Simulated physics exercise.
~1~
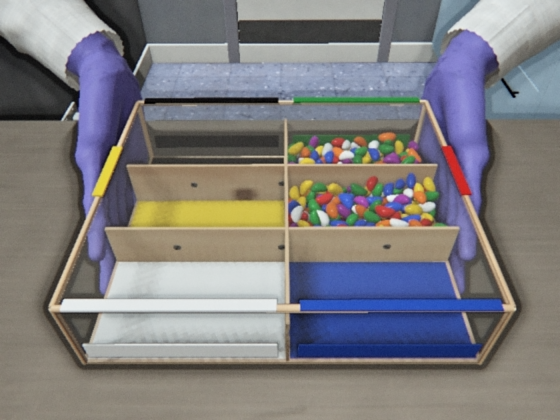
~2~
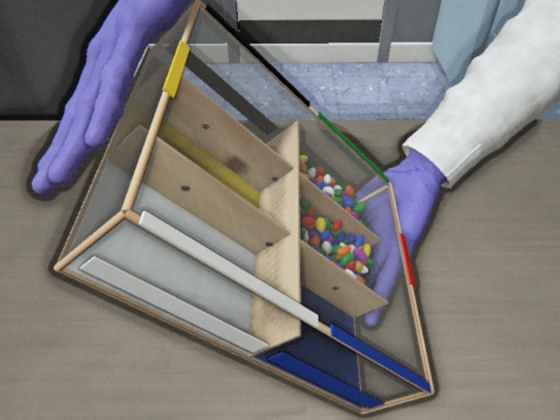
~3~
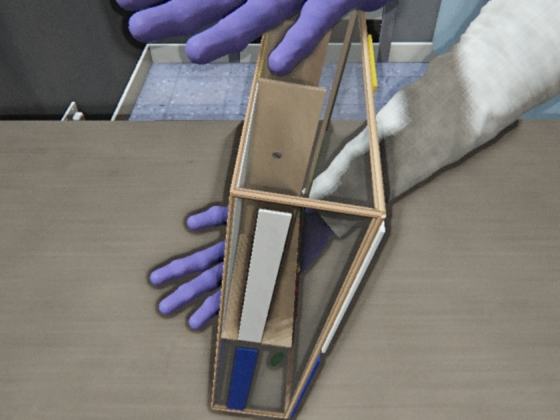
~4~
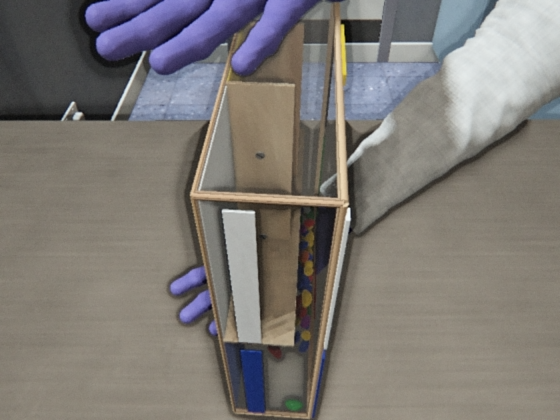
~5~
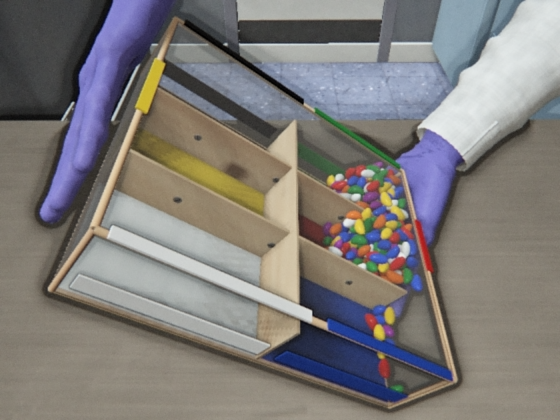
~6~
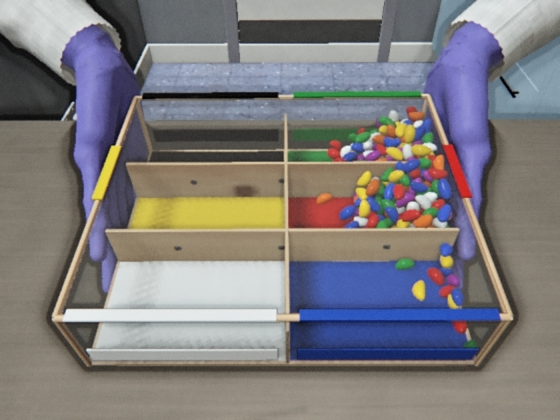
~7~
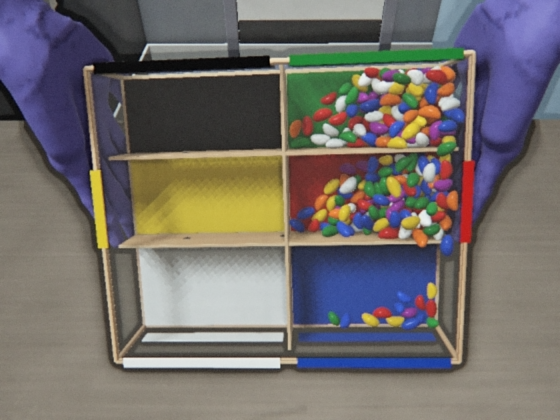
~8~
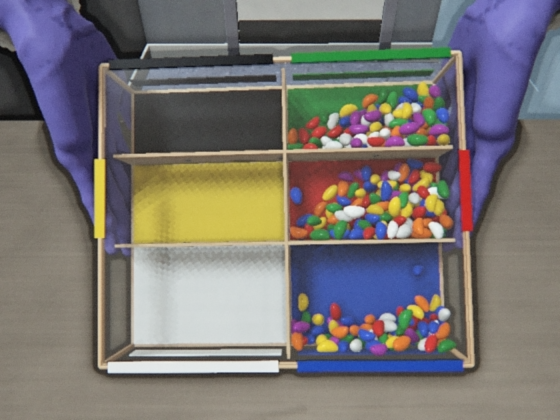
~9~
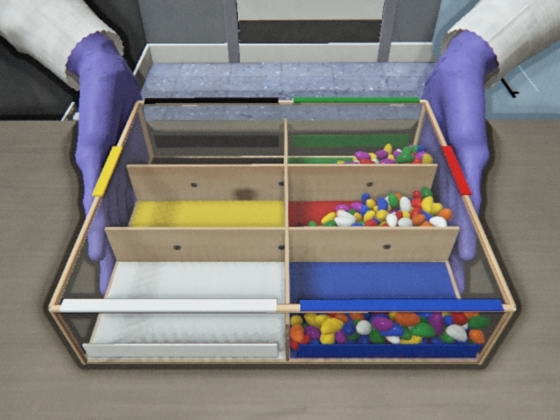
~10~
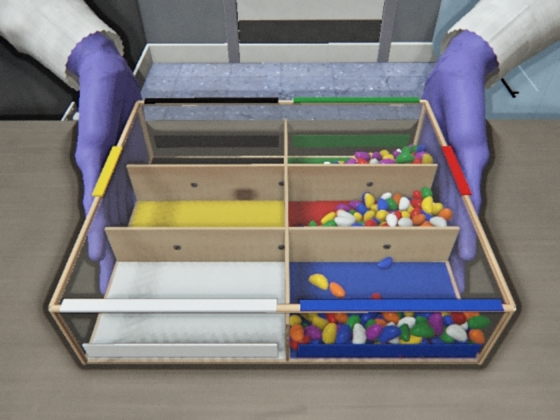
At the start, two purple-gloved hands hold a clear-lidded, six-section box over a table, with many colourful jelly beans in the green and red sections at the right. The hands swing the box round and tip it steeply onto its side, its right end downward. They bring it back level, leaving the beans heaped toward the right, with a few now in the blue section. Next they tilt the front edge down, and more beans gather in blue. Finally the box is level again and held there, beans spread among red, green and blue, while yellow, white and black stay empty.
